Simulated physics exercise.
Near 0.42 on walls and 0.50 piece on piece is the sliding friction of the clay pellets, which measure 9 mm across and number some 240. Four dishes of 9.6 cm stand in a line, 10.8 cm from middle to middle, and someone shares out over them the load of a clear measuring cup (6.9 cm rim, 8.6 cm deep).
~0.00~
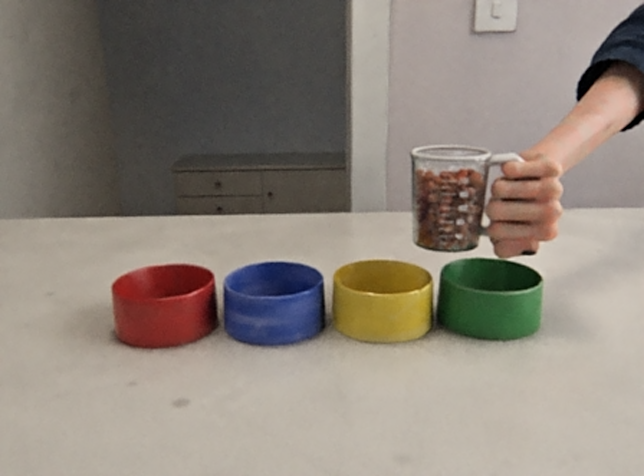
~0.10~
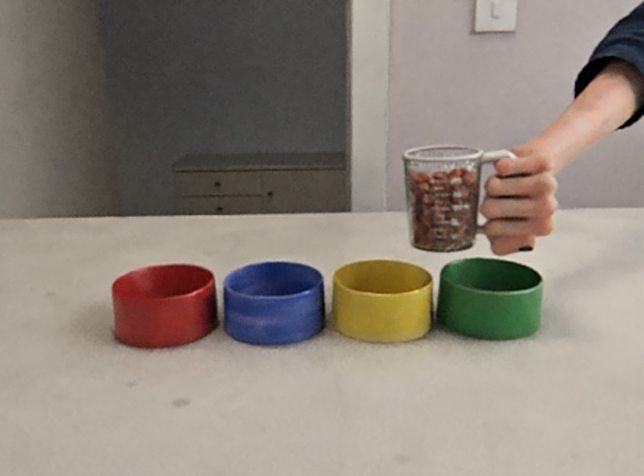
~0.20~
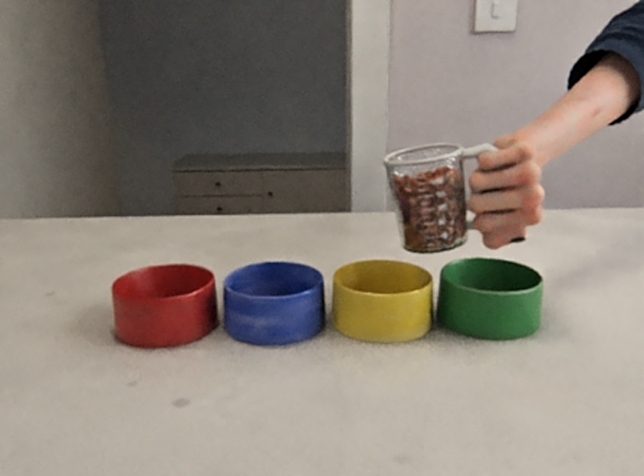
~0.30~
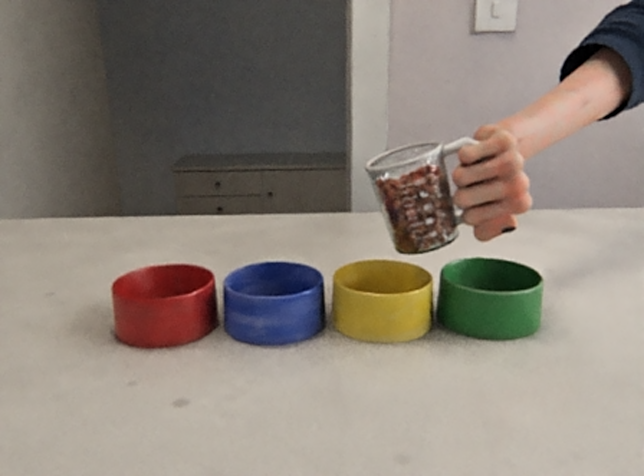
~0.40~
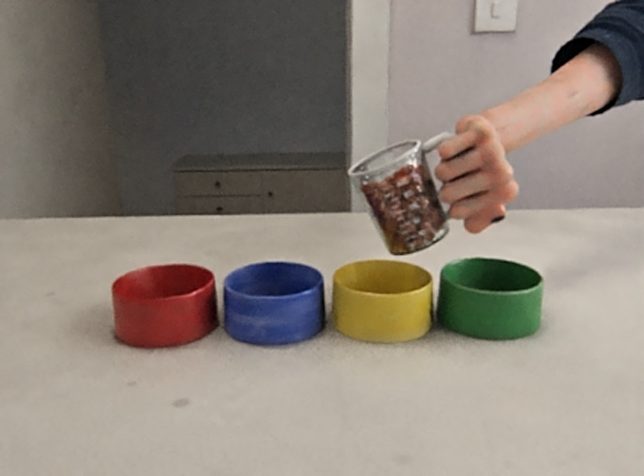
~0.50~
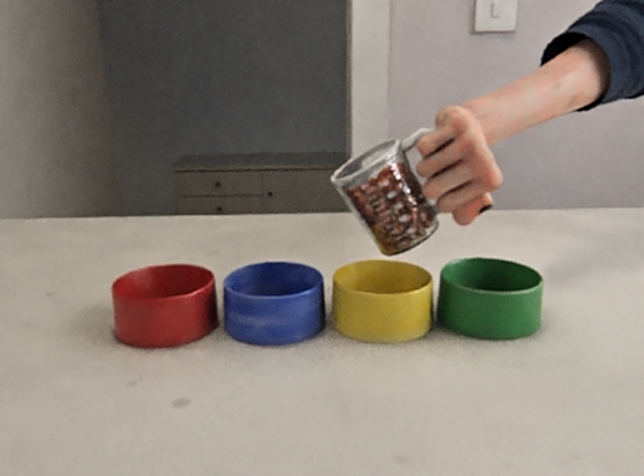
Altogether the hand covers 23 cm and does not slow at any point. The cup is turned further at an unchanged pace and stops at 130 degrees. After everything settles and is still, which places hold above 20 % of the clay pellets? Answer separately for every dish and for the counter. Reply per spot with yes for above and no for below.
Red: Yes, above. Blue: No, below. Green: No, below. Yellow: No, below. Counter: No, below.
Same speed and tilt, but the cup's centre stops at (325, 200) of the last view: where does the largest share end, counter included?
That'd be blue, it takes the most.
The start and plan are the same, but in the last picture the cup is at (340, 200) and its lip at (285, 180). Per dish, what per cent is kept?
Red 100, blue 0, green 0, yellow 0.
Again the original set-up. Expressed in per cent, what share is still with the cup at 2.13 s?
About 0 percent of the load.
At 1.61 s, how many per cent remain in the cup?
That would be some 85 per cent.
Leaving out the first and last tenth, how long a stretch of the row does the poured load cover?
Spread: Around 5 cm.
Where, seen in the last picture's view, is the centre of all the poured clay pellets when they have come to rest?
My guess is close to (160, 303).
Then, at 1.17 s, tilt 78 degrees; cup holds 100 %.
After 1.61 s, tilt 108 degrees; cup holds 85 %, red 15 %.
Then, at 2.13 s, tilt 130 degrees; cup holds 0 %, red 100 %.
By 2.5 s all is still; red 100 %, blue 0 %, green 0 %, yellow 0 %, counter 0 %.
